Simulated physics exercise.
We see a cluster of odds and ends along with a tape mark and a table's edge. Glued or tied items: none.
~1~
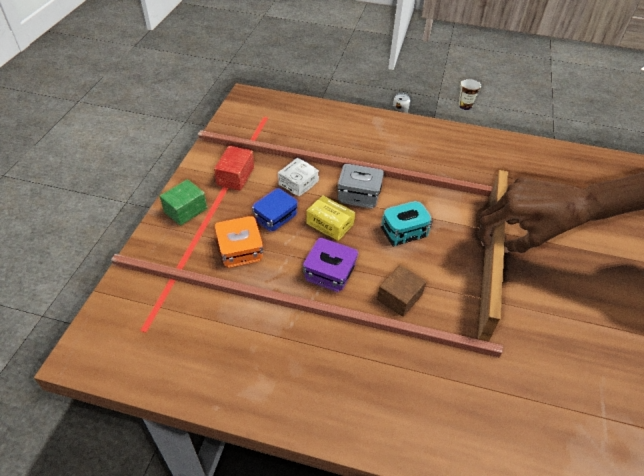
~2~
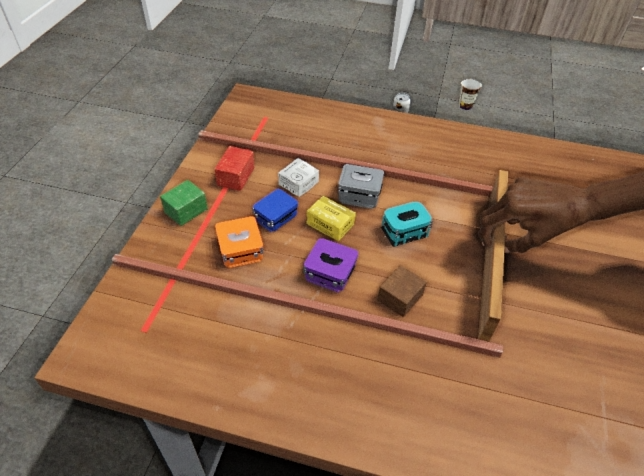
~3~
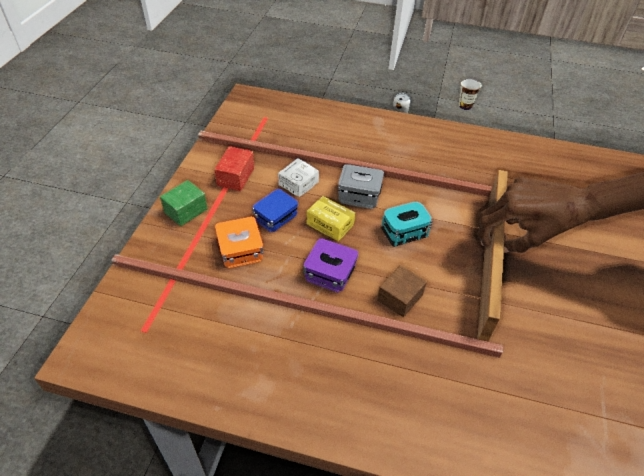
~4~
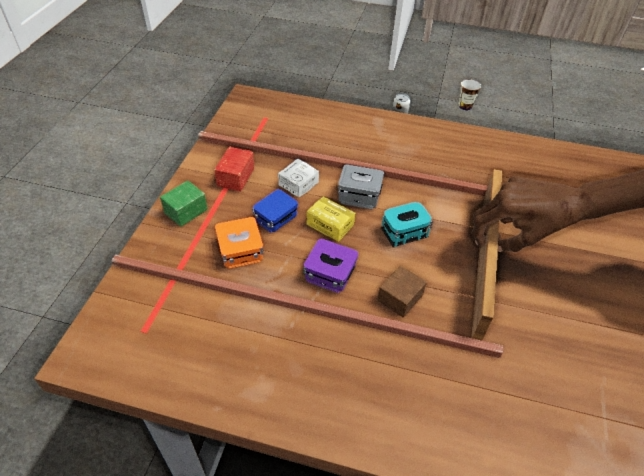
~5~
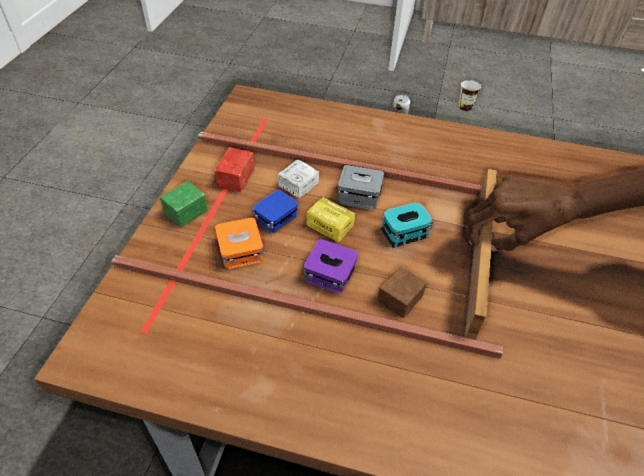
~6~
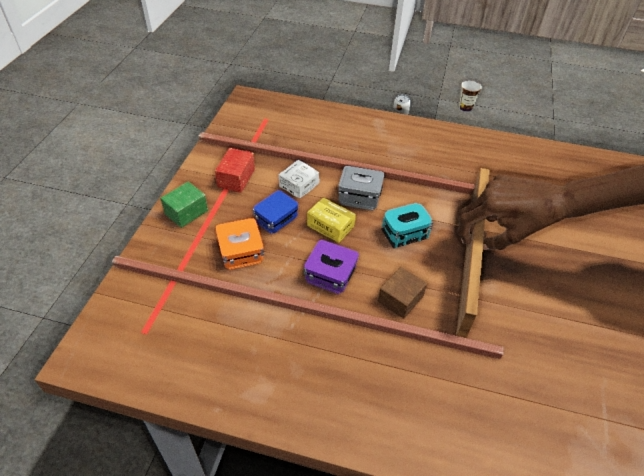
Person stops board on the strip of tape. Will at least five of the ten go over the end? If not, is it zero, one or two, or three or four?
The number of pieces cleared off the edge is going to be three or four exactly.
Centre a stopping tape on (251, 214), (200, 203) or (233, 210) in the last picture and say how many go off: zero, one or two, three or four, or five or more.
Taking the places one by one, it comes to none at all; 5 or more; either three or four.
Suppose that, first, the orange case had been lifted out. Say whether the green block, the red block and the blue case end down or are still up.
Green block - gone, red block - gone, blue case - safe.
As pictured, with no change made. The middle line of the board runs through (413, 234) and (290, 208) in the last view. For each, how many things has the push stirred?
In order, the tallies are 2 and 10.
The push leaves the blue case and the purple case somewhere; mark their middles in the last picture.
Blue case: (164, 194); purple case: (143, 233).
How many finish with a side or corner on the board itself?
The count in contact is 4.
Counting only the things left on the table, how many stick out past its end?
The number would be 3.
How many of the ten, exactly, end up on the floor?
3.
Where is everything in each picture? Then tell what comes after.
The first frame shows green block (184, 202); red block (235, 168); orange case (239, 242); board (494, 249); tape (216, 205).
The second frame shows red block (235, 168); yellow box (331, 218).
The third frame shows orange case (240, 243); white box (299, 178).
The fourth frame shows green block (184, 204); turquoise case (406, 224).
The fifth frame shows red block (235, 169); purple case (331, 267).
The sixth frame shows green block (185, 205); red block (235, 170); orange case (240, 245); board (474, 246); tape (217, 206).
Soon after, none off yet; green block at rest near (185, 205); red block at rest near (235, 170); orange case at rest near (240, 245).
After that, none off yet; green block at rest near (185, 205); red block at rest near (235, 170); orange case displaced about its own width near (214, 237).
And then, none off yet; green block displaced about its own width near (162, 196); red block displaced about its own width near (191, 161); orange case displaced well along near (147, 226).
In the end, the number that fall off is three or four; gone, orange case, red block and green block.
